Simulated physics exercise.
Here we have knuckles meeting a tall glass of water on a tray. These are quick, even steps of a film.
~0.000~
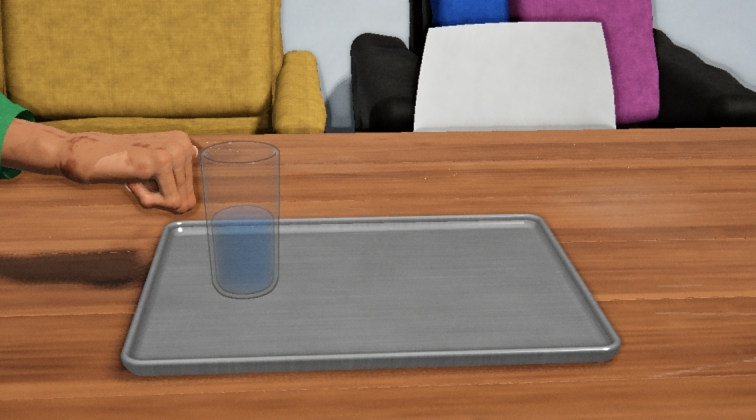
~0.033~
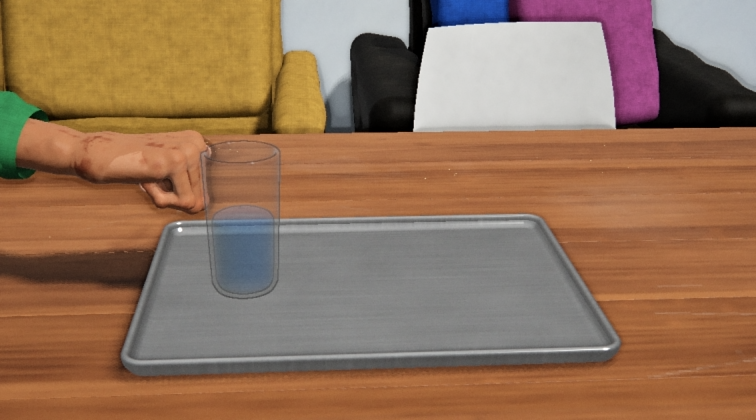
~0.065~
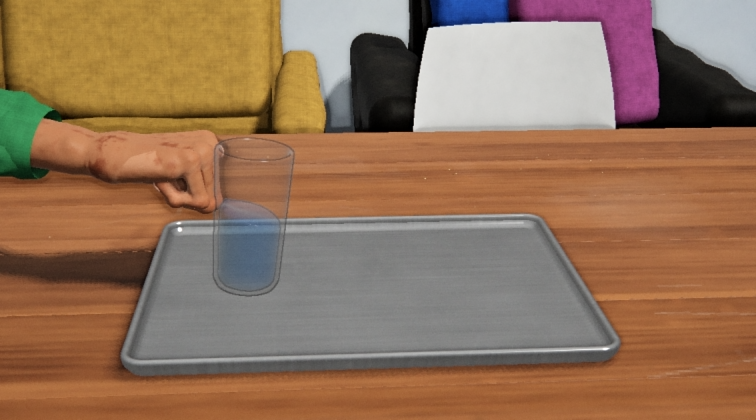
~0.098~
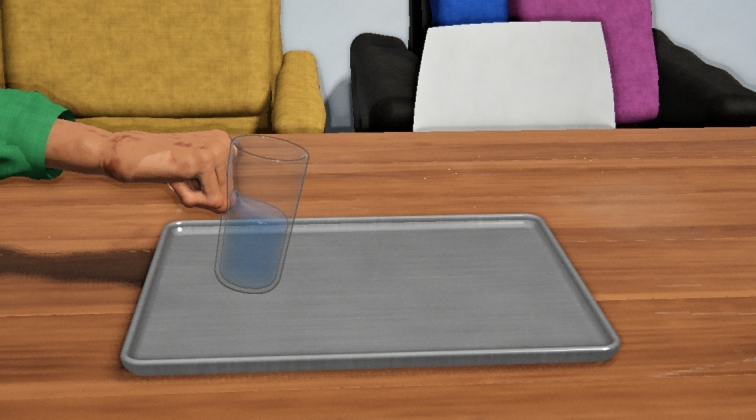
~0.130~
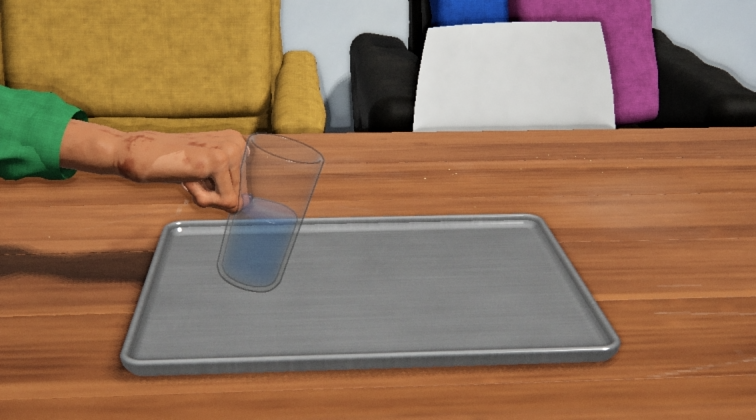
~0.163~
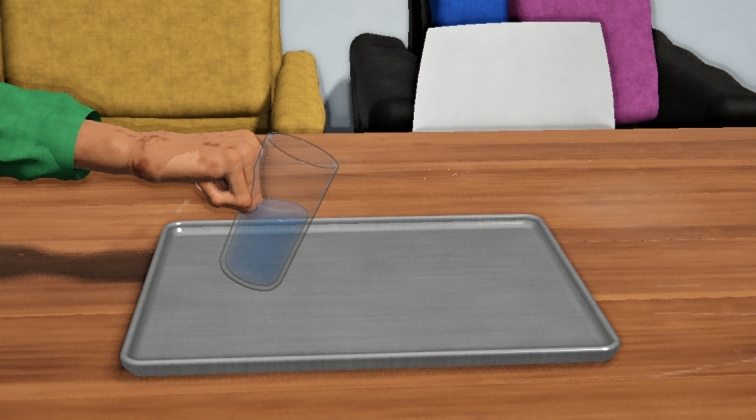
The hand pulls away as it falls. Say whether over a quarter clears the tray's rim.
As it turns out, over a quarter gets off the tray.
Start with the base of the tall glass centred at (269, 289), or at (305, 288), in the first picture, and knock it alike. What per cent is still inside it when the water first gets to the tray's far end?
About 60 and 80 per cent.
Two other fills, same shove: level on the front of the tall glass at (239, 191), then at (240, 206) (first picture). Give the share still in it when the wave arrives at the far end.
Near 65 % and 65 %.
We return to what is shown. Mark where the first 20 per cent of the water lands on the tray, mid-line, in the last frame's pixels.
Close to (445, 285).
A moment on, the tall glass is falling and 100 per cent is in the glass, 0 on the tray and 0 above or beyond its rim.
Next, the tall glass lies on its side and 89 per cent is in the glass, 2 on the tray and 9 above or beyond its rim.
Then the tall glass lies on its side and 49 per cent is in the glass, 43 on the tray and 8 above or beyond its rim.
Later the tall glass lies on its side and 25 per cent is in the glass, 33 on the tray and 41 above or beyond its rim.
At rest 58 per cent is held by tray and glass, 42 is off the tray.
